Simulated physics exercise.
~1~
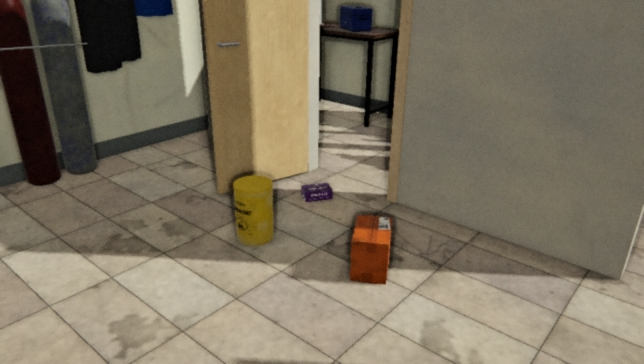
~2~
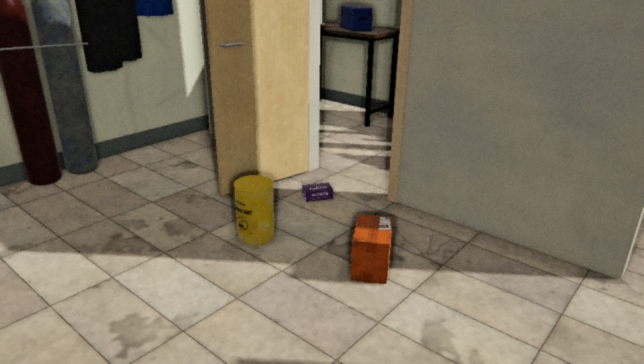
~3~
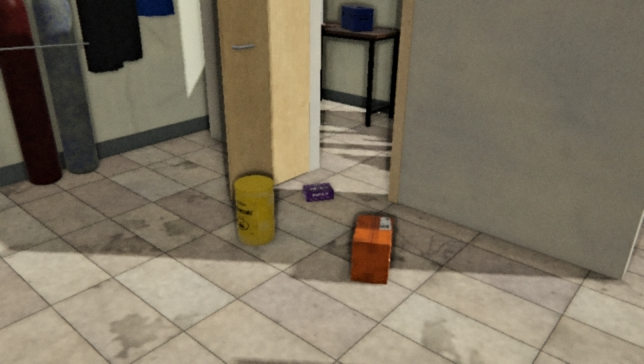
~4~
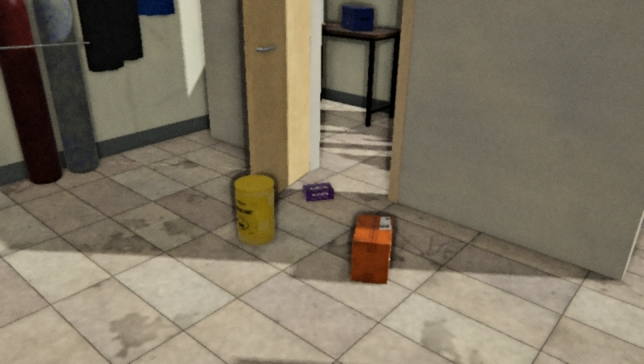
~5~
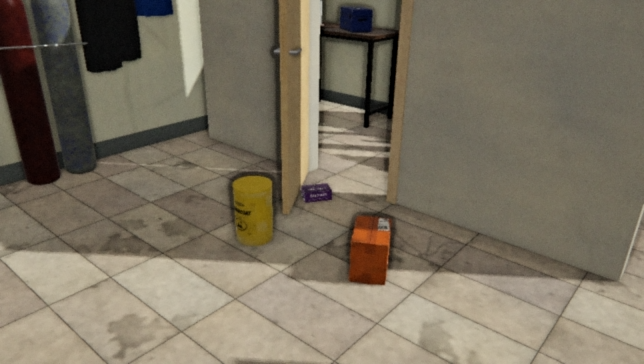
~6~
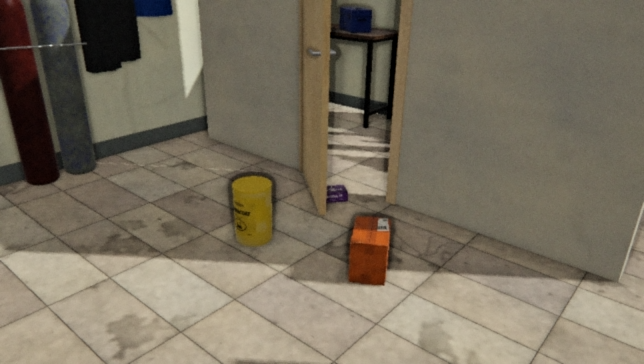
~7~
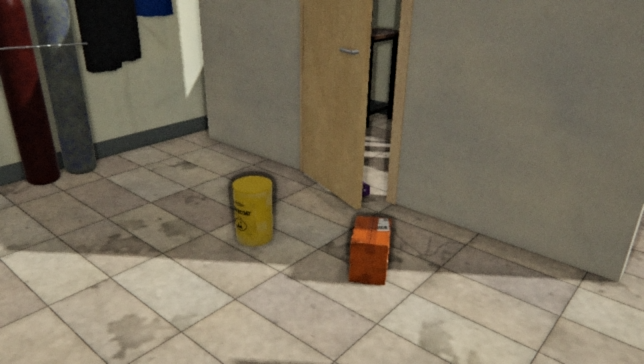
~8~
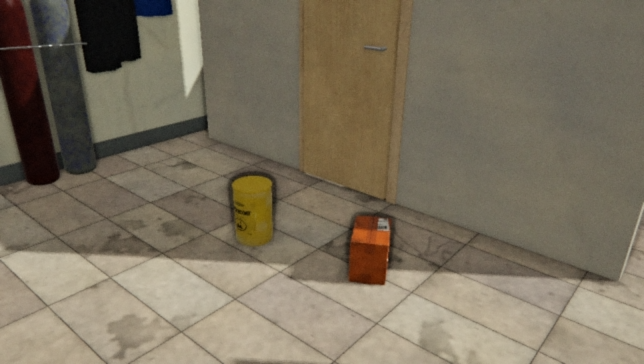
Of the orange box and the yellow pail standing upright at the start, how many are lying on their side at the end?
None of them are. The orange box and the yellow pail both still stand upright once the door has closed.
